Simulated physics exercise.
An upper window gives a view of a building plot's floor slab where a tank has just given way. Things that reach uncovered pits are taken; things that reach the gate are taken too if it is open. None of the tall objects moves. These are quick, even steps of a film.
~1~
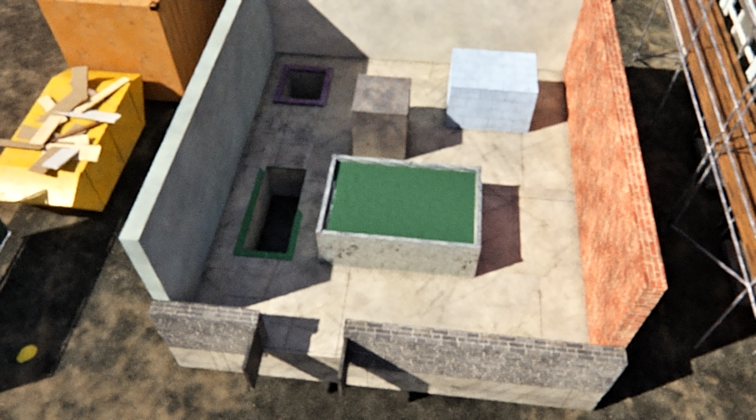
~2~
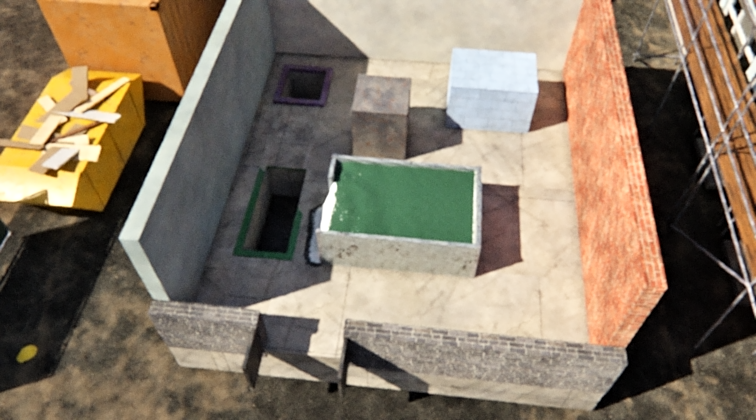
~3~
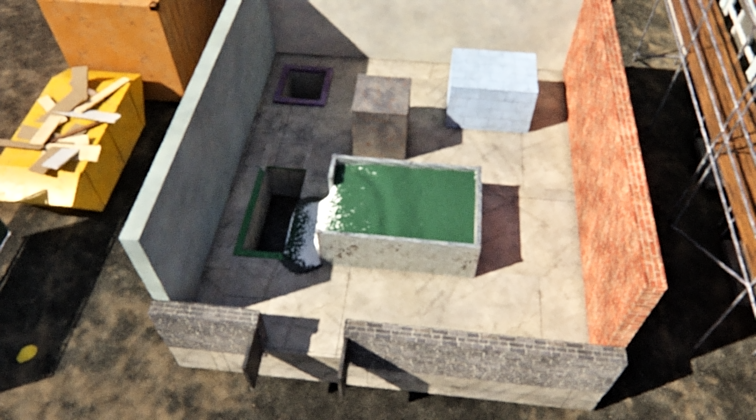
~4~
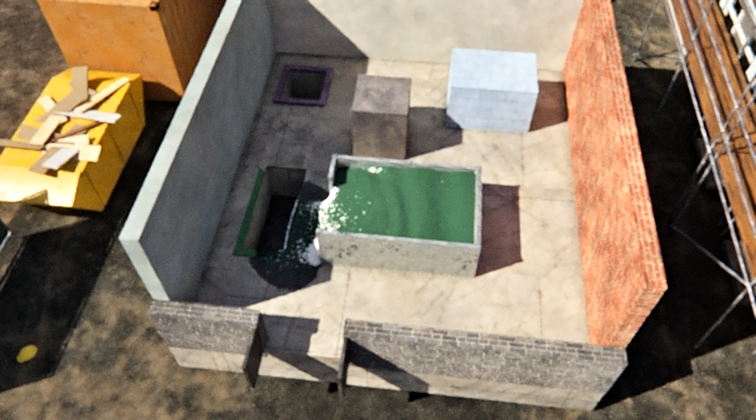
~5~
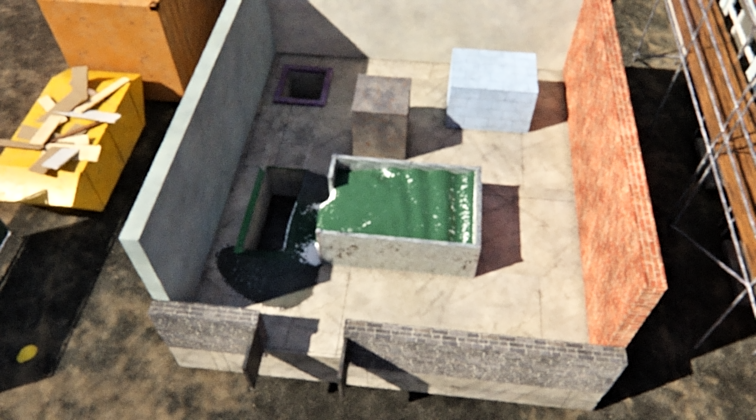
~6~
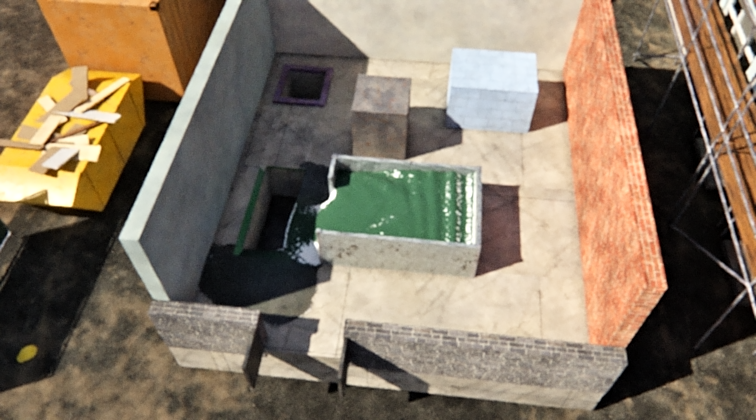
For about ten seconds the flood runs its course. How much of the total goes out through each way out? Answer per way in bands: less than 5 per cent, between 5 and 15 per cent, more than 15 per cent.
Going out through each: The gate, less than 5 per cent; the purple pit, less than 5 per cent; the green pit, more than 15 per cent.
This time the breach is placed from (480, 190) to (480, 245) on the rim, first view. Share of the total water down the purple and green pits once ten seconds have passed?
Purple 4 %, green 15 %.
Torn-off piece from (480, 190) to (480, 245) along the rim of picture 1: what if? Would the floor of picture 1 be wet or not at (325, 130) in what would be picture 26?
At that point: Spared.
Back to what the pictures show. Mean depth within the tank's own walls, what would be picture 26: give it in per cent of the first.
By my count, 34 per cent.
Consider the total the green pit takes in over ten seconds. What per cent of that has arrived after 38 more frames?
Roughly 85 per cent.
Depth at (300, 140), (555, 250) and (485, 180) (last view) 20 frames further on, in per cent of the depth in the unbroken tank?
My figures are about 0, 0 and 0 percent.
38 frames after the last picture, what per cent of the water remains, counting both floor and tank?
34 %.
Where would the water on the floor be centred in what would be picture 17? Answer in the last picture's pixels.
I'd put my finger on (363, 240).
A moment on, water covers 10 % of the floor; the gate 0 %, the purple pit 0 %, the green pit 23 %.
Next, water covers 10 % of the floor; the gate 0 %, the purple pit 0 %, the green pit 36 %.
Then, water covers 20 % of the floor; the gate 1 %, the purple pit 0 %, the green pit 49 %.
Later, water covers 35 % of the floor; the gate 2 %, the purple pit 0 %, the green pit 64 %.
In the end, water covers 45 % of the floor; the gate 2 %, the purple pit 0 %, the green pit 74 %.
